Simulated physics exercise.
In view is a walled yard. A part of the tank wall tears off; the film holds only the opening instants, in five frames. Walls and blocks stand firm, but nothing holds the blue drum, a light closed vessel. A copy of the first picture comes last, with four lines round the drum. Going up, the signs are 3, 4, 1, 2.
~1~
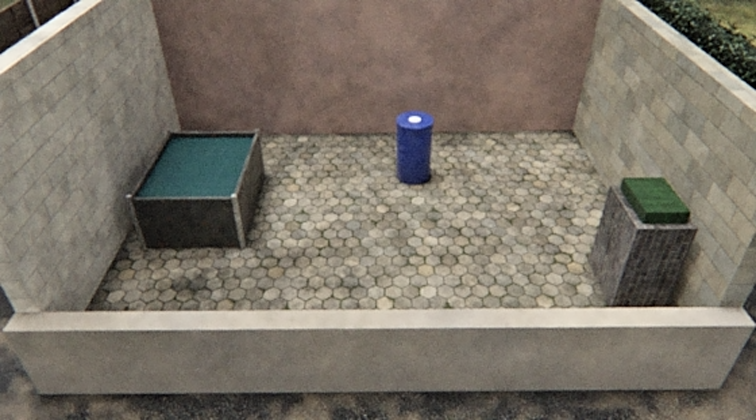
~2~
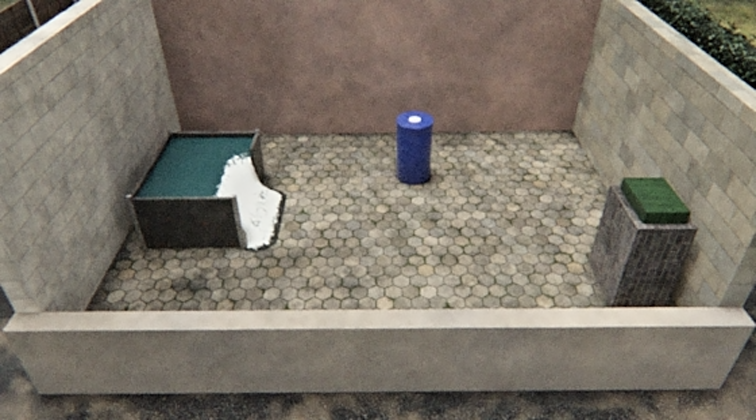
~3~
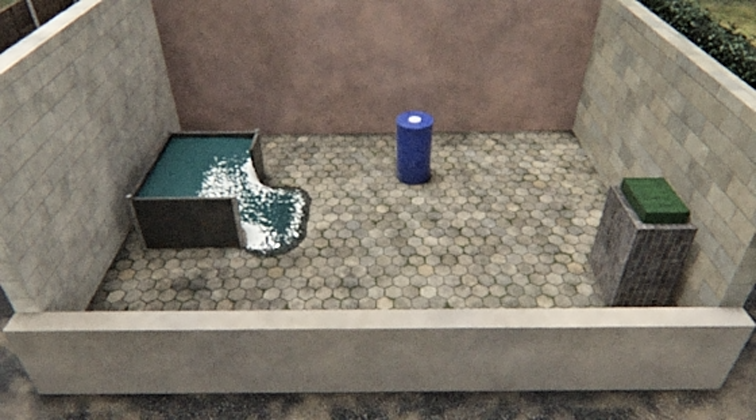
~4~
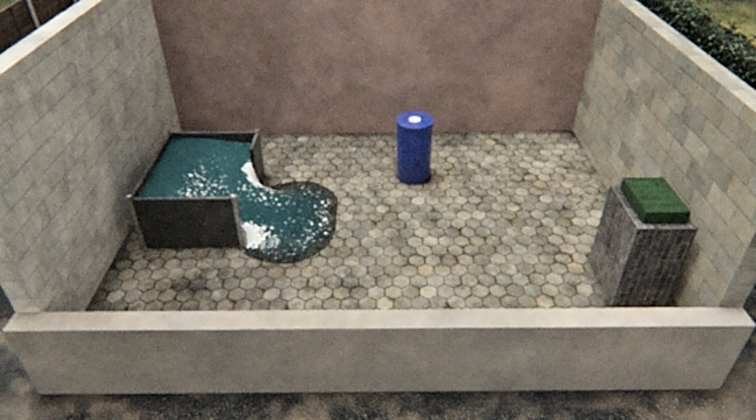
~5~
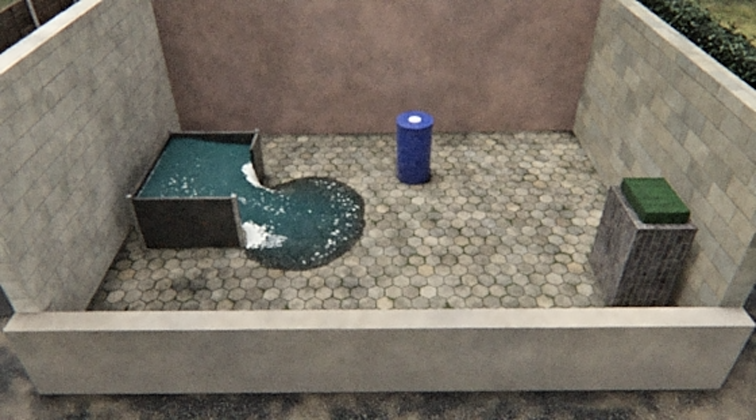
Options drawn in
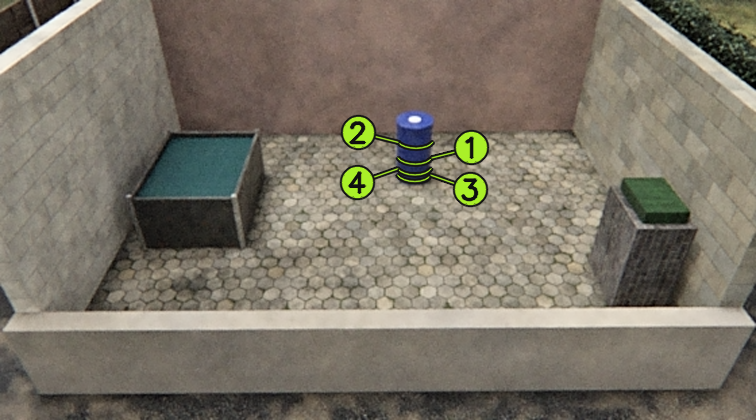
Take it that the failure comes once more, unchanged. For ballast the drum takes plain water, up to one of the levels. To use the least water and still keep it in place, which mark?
Use level 4.
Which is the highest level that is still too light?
Here it is level 3.
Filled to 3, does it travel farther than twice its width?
No, it does not.
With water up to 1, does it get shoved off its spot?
No.
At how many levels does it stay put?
Three.
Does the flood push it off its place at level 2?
No, that is safe.
In lime, 1 at (415, 164); 2 at (416, 148); 3 at (414, 181); 4 at (415, 174); from the bottom up 3, 4, 1, 2.
For level 1, it does not move.
For level 2, it does not move.
For level 3, it is pushed about its own width away.
For level 4, it does not move.
